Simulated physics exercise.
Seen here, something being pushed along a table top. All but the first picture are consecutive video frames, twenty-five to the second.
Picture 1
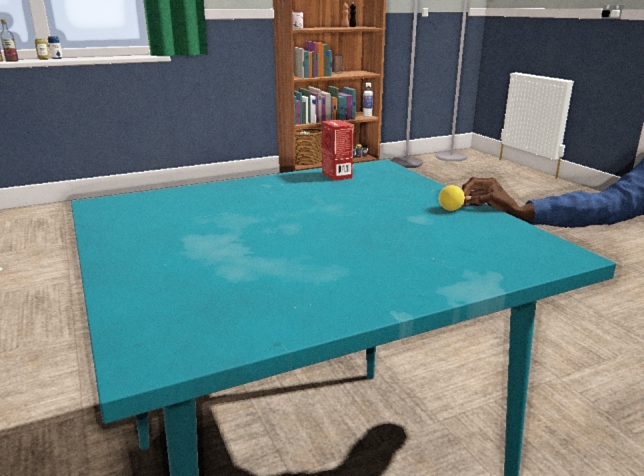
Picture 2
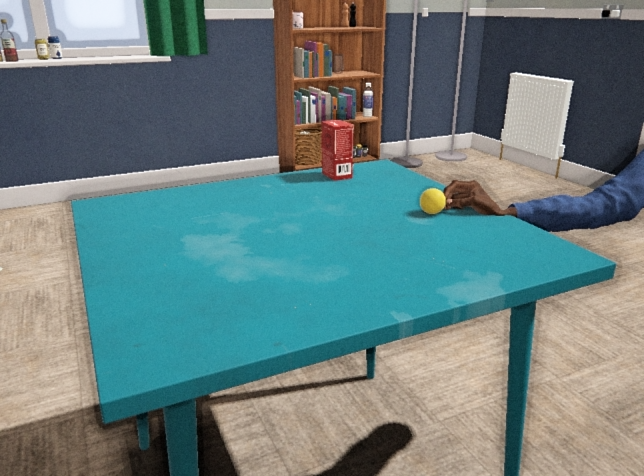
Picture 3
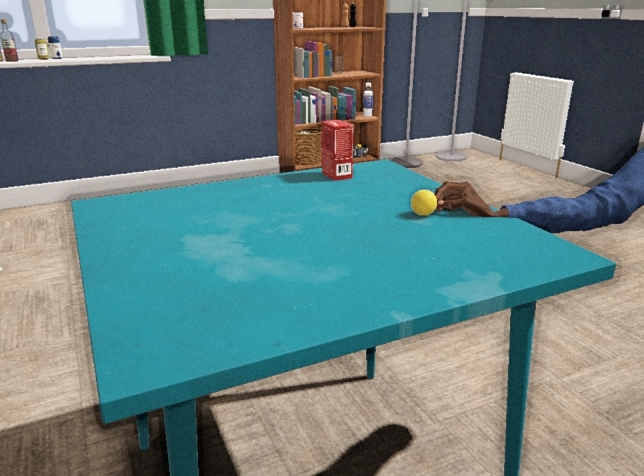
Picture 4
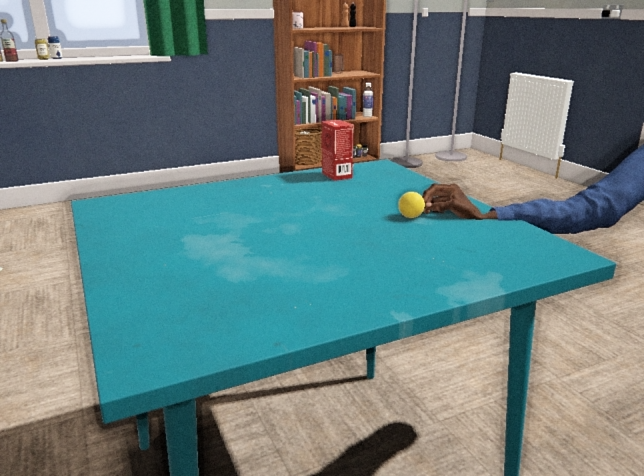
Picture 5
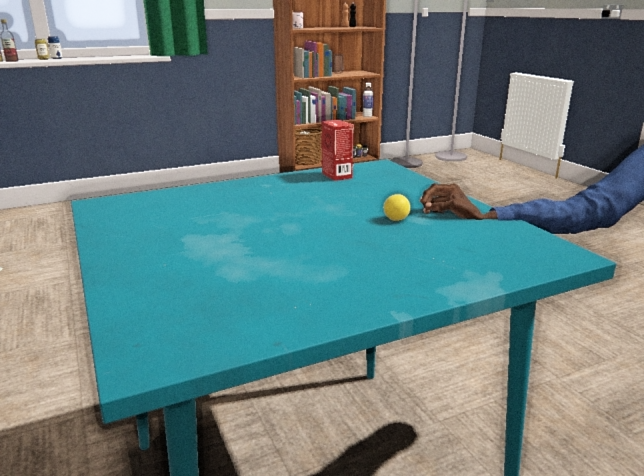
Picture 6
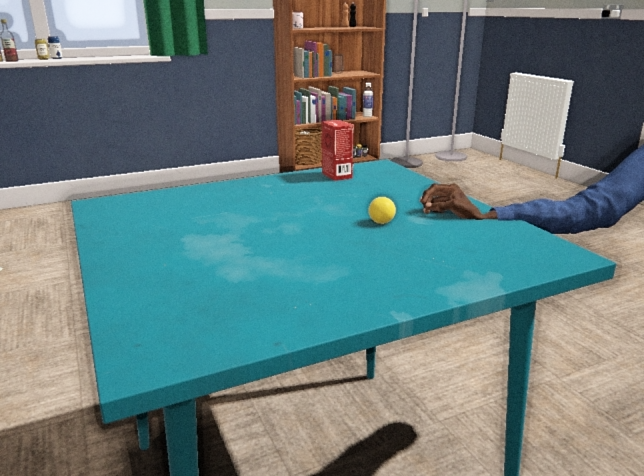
In the video, a hand reaching in from the right pushes a yellow lemon leftward across a teal table top, near a red box, then the lemon leaves the fingers and rolls a short way further left.
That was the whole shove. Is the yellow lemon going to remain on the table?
The yellow lemon goes over the edge.
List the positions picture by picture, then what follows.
Under the hand; yellow lemon (451, 198), in the first picture.
Under the hand; yellow lemon (432, 202), in the second picture.
Under the hand; yellow lemon (424, 203), in the third picture.
Yellow lemon (411, 205), in the fourth picture.
Yellow lemon (397, 208) rolled about its own width, in the fifth picture.
Yellow lemon (382, 210) rolled about its own width, in the sixth picture.
Then, 0.40 s after the last picture, yellow lemon rolled well along near (218, 239).
Then, 0.90 s after the last picture, yellow lemon now off the table.
By the end, off the table, yellow lemon.
